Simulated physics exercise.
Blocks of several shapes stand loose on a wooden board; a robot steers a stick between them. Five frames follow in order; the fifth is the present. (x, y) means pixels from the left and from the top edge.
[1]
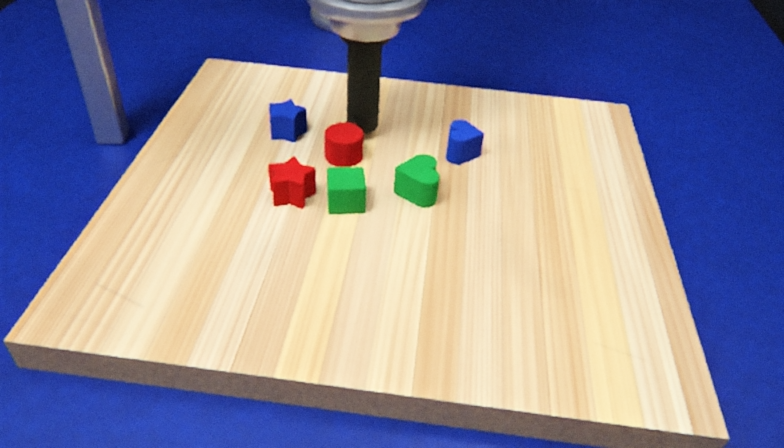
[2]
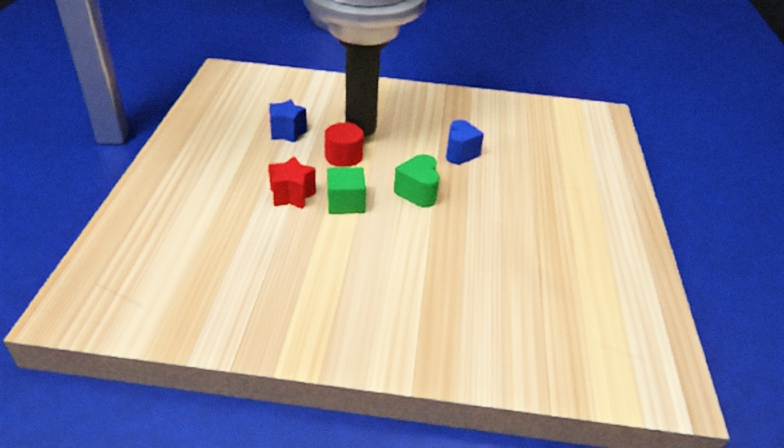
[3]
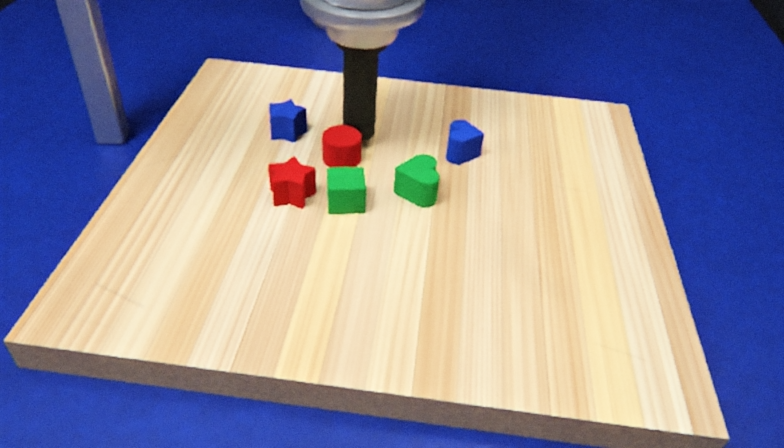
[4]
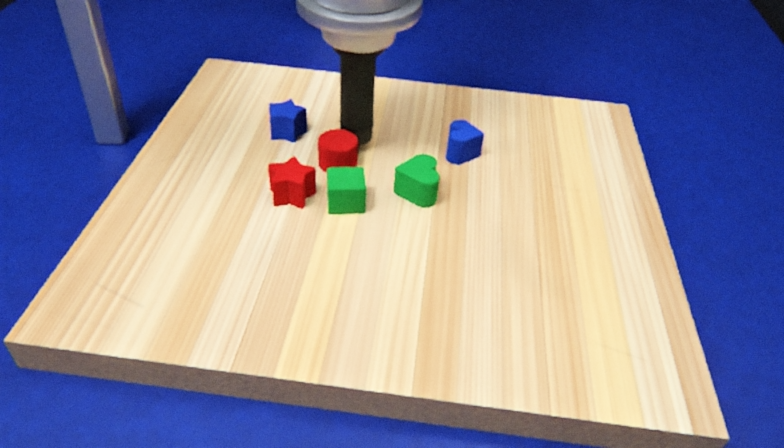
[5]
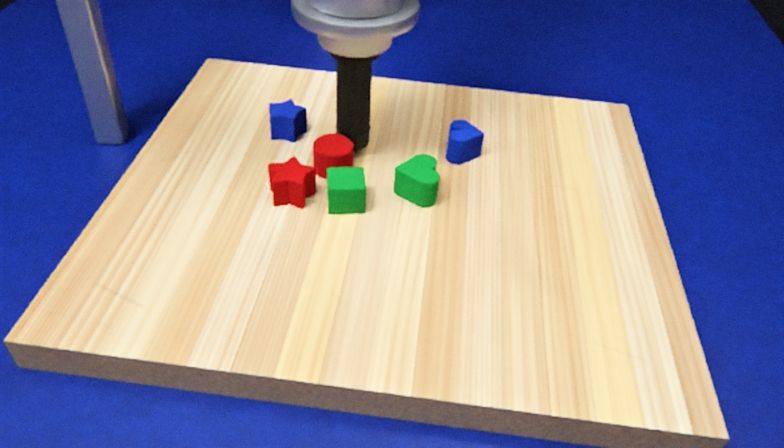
A black stick held by a robot nudged the red round block slightly toward the viewer and to the left, closer to the red star and green square, while the other blocks stayed still.
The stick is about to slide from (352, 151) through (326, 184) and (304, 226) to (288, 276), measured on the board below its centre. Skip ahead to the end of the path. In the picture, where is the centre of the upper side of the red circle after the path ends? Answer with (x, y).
Around pixel (252, 217).
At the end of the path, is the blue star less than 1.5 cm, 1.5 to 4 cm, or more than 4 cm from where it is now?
The distance will be below 1.5 cm.
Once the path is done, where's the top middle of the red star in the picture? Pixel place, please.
I predict (223, 195).
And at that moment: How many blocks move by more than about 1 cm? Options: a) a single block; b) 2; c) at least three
It's c.
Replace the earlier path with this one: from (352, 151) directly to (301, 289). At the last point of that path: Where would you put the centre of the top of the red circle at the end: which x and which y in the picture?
I think it will end close to (281, 200).
The first path, step by step. One third of the way, stick at (325, 177); red star at (258, 186), turned 25° clockwise; red circle at (296, 177); green square piece at (345, 182), turned 35° anticlockwise.
Two thirds of the way, stick at (303, 217); red star at (225, 195), turned 75° clockwise; red circle at (260, 208); green square piece at (348, 190), turned 70° anticlockwise.
At the end, stick at (288, 267); blue star not moved; red star at (223, 195), turned 80° clockwise; red circle at (252, 217); green square piece at (348, 190), turned 70° anticlockwise.
